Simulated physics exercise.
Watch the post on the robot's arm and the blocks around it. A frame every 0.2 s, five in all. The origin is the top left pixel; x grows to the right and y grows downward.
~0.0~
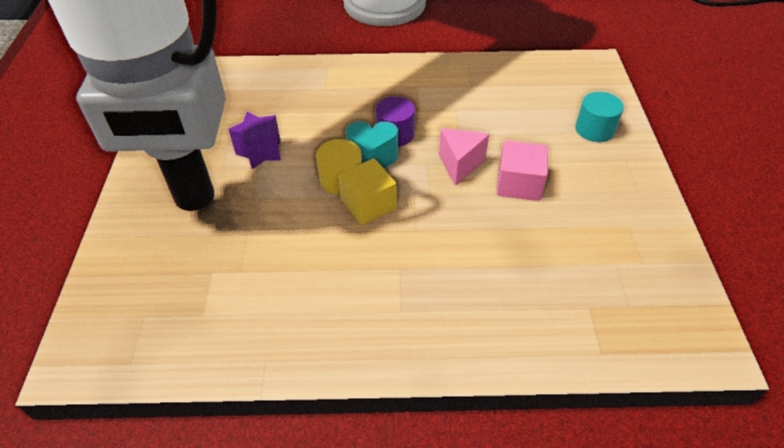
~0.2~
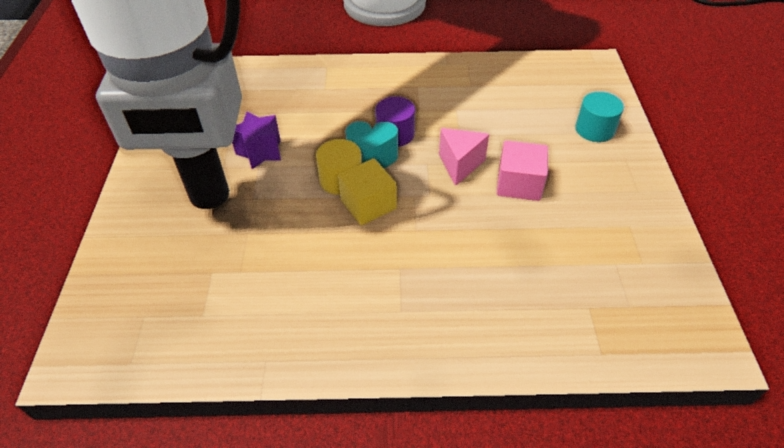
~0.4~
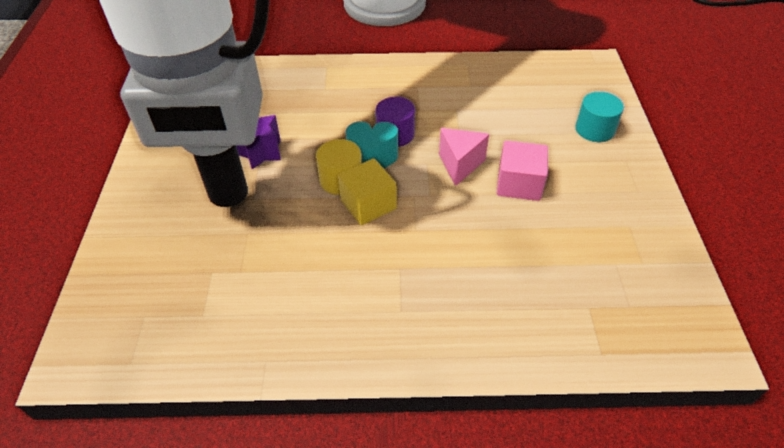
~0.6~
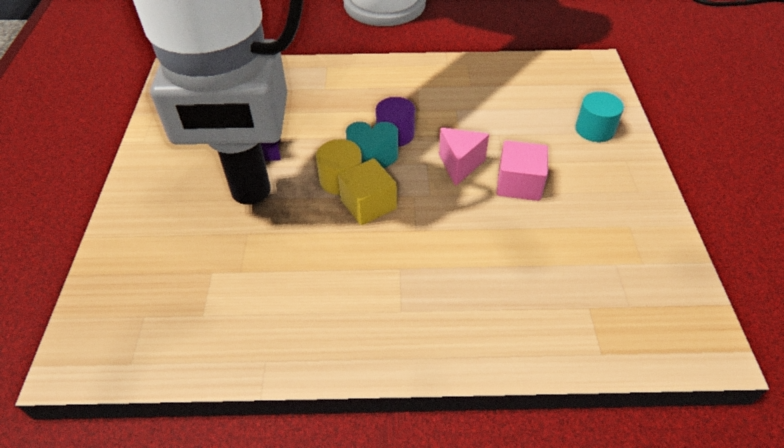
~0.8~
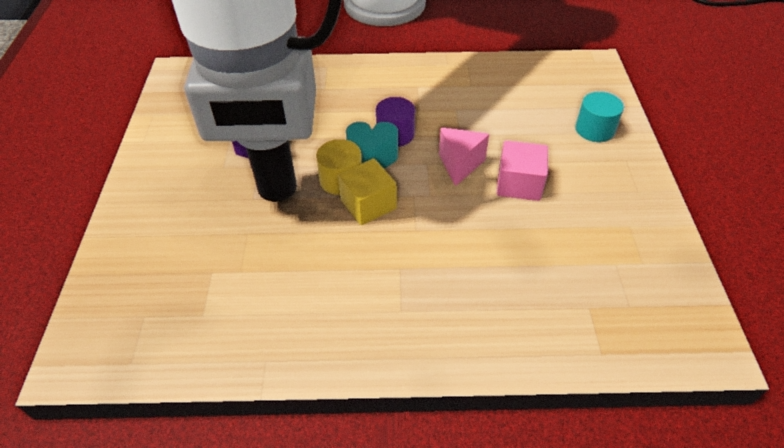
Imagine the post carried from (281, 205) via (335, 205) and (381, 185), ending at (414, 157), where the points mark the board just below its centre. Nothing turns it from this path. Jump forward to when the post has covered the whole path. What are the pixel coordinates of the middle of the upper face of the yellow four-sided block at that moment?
My prediction: (420, 172).
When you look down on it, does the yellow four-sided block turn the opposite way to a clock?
The answer is no.
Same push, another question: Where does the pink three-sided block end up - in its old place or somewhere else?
Still in place.
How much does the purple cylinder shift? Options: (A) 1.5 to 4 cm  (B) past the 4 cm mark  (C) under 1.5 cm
Letter A.
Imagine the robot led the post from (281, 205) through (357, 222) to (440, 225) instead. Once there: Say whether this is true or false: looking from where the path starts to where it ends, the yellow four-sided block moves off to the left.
The statement is correct.
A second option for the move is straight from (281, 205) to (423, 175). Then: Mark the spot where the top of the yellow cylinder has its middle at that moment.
The yellow cylinder ends near (438, 123).
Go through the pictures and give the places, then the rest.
The first picture shows tip of the post (195, 197), middles of tops, yellow cylinder (338, 153), yellow four-sided block (367, 178), turquoise heart-shaped block (371, 133), purple cylinder (395, 108), pink three-sided block (463, 140).
The second picture shows post (210, 195), nothing pushed.
The third picture shows post (229, 193), nothing pushed.
The fourth picture shows post (251, 191), nothing pushed.
The fifth picture shows post (277, 188), yellow cylinder (338, 153), yellow four-sided block (367, 178), turquoise heart-shaped block (371, 133), purple cylinder (395, 108), pink three-sided block (463, 140).
What follows on the original path. One third of the way, post (333, 188); yellow cylinder (346, 151); yellow four-sided block (376, 177), turned 15° clockwise; turquoise heart-shaped block (375, 129); purple cylinder (398, 106).
Two thirds of the way, post (381, 168); yellow cylinder (360, 135); yellow four-sided block (418, 172), turned 65° clockwise; turquoise heart-shaped block (380, 111), turned 60° clockwise; purple cylinder (409, 96).
At the end, post (414, 140); yellow cylinder (360, 133); yellow four-sided block (420, 172), turned 70° clockwise; turquoise heart-shaped block (378, 109), turned 70° clockwise; purple cylinder (410, 96); pink three-sided block unmoved.
